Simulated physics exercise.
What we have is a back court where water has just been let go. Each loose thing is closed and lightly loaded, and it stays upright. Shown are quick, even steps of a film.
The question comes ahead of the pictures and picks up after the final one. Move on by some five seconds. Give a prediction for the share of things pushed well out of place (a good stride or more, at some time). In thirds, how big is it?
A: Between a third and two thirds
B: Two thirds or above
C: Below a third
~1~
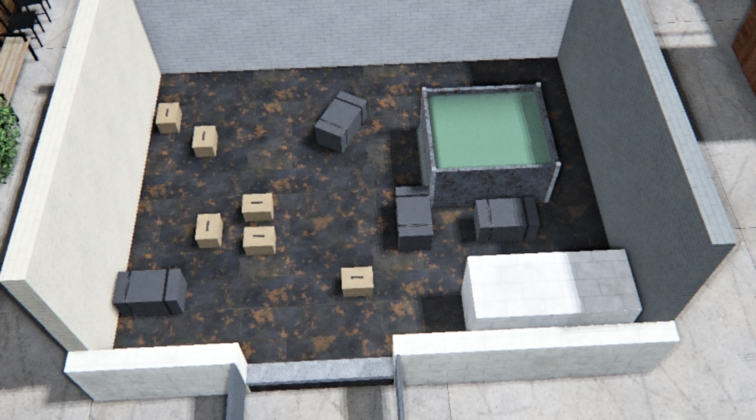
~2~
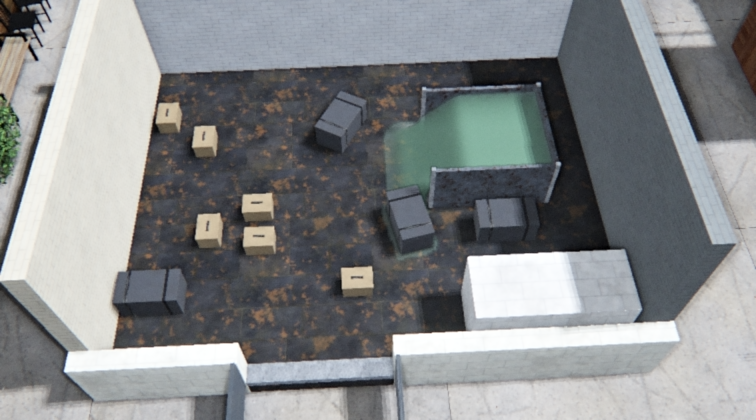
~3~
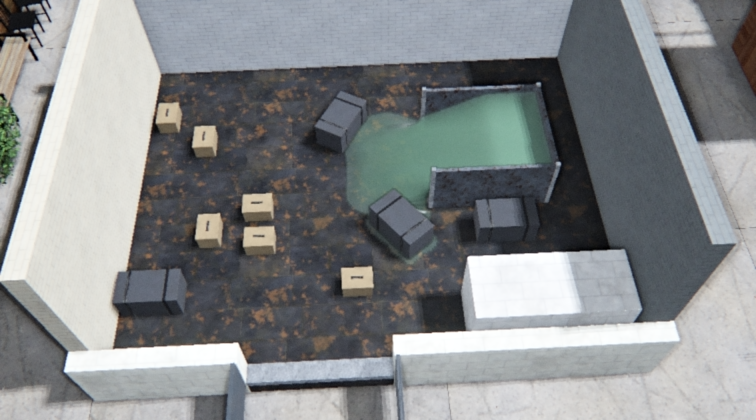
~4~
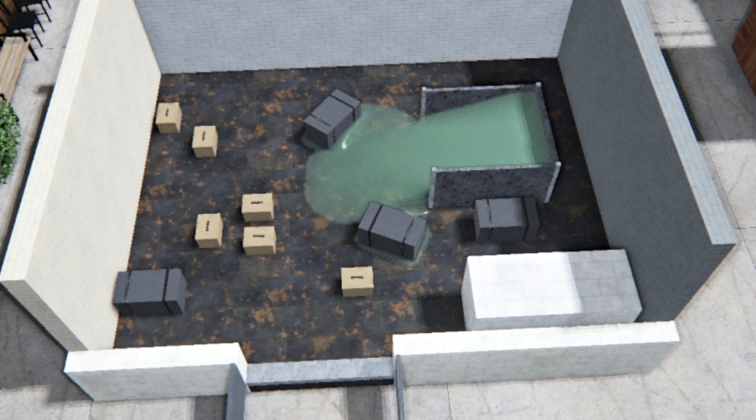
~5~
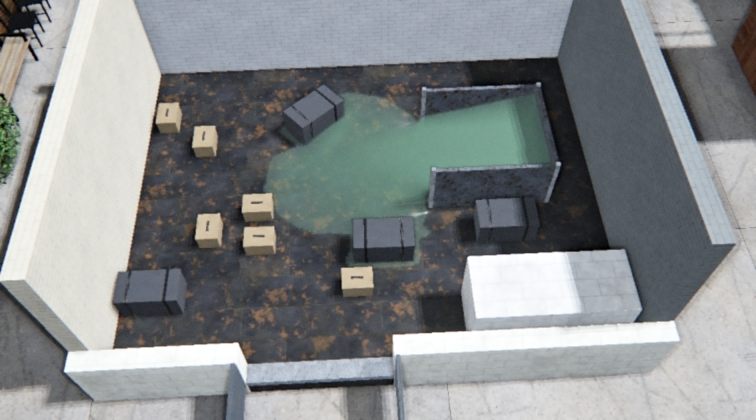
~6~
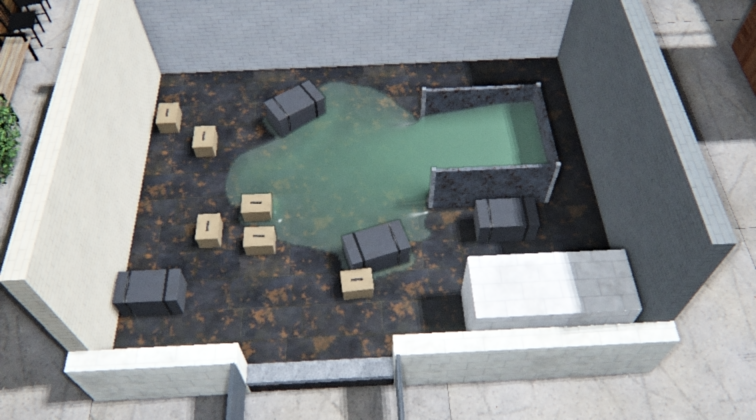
B, two thirds or above.
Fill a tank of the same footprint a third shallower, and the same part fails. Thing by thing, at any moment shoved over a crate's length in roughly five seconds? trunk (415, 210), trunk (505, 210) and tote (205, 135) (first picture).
Taking them as listed - the full distance for the first, a shorter distance for the second, the full distance for the third.
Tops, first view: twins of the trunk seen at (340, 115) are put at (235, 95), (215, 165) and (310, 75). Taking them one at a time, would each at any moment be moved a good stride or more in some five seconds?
Per listing: Cleared out, cleared out, cleared out.
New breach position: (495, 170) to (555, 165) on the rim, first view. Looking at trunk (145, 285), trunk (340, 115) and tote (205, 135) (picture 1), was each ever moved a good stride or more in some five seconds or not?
In turn: Stayed short, stayed short, stayed short.
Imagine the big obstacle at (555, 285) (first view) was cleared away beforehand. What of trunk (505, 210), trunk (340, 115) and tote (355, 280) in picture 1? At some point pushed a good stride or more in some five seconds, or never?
Working through the list, the first object stuck around, the middle one covered the distance, and the last covered the distance.
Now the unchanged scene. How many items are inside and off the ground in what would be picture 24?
Counting them up gives 7.
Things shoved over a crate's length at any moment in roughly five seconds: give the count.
8 in all.
A moment on, 2 of 10 are well off their spots; 0 afloat.
Next, 7 of 10 are well off their spots; 7 afloat.
Later, 7 of 10 are well off their spots; 7 afloat.
In the end, 7 of 10 are well off their spots, and 8 have been at some point; 6 afloat.
